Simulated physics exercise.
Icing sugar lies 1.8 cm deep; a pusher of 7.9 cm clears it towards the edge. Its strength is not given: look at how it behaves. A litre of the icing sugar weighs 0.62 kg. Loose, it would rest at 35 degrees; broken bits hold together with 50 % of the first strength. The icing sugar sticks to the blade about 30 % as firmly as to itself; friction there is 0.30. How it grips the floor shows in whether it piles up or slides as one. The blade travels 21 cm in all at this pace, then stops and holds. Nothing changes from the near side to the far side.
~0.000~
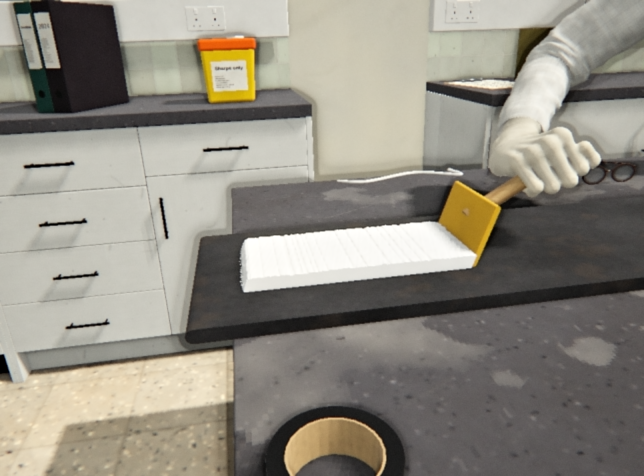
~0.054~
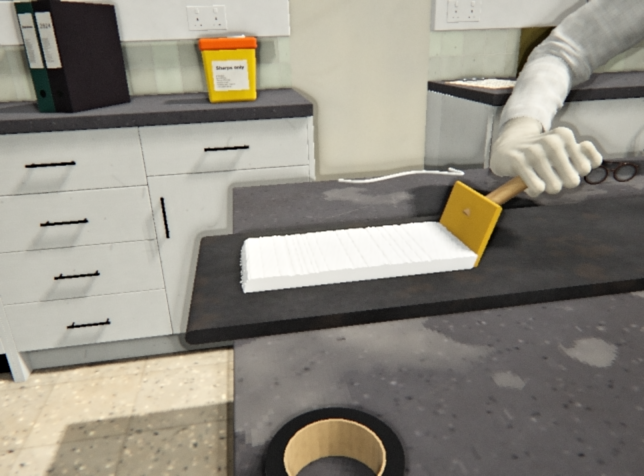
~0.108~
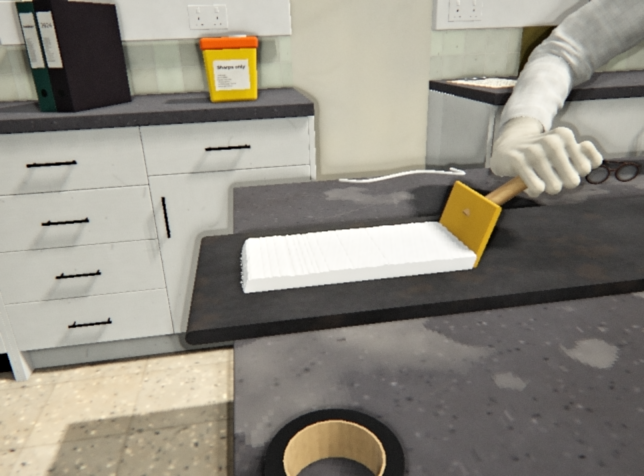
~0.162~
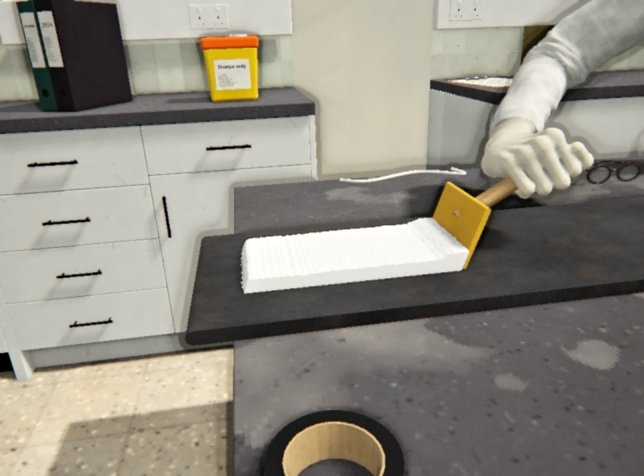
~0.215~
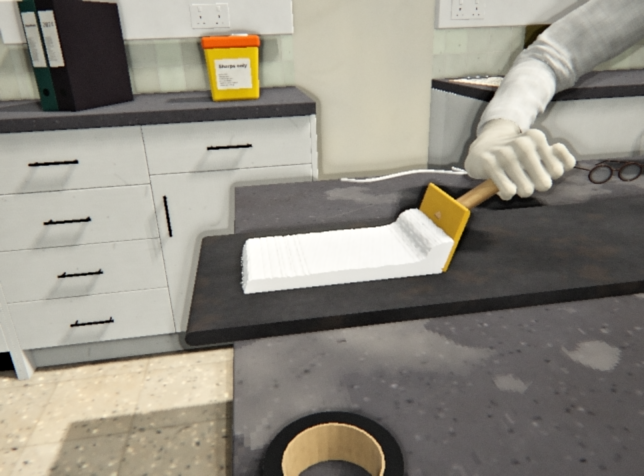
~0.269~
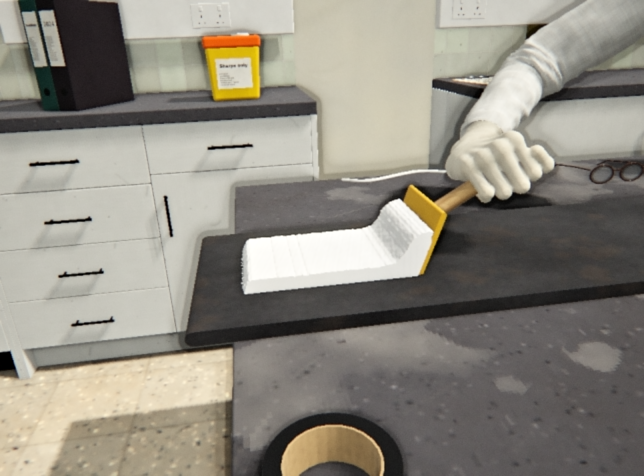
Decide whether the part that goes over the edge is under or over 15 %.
It comes out under 15 %.
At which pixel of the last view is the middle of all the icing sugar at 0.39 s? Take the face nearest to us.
At about (329, 269).
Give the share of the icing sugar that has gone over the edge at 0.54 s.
Some 0 per cent.
After 0.39 s, 0 % has gone over the edge.
After 0.54 s, 0 % has gone over the edge.
After 0.68 s, 0 % has gone over the edge.
After 0.83 s, 4 % has gone over the edge.
After 0.88 s, at the end, 4 % has gone over the edge.
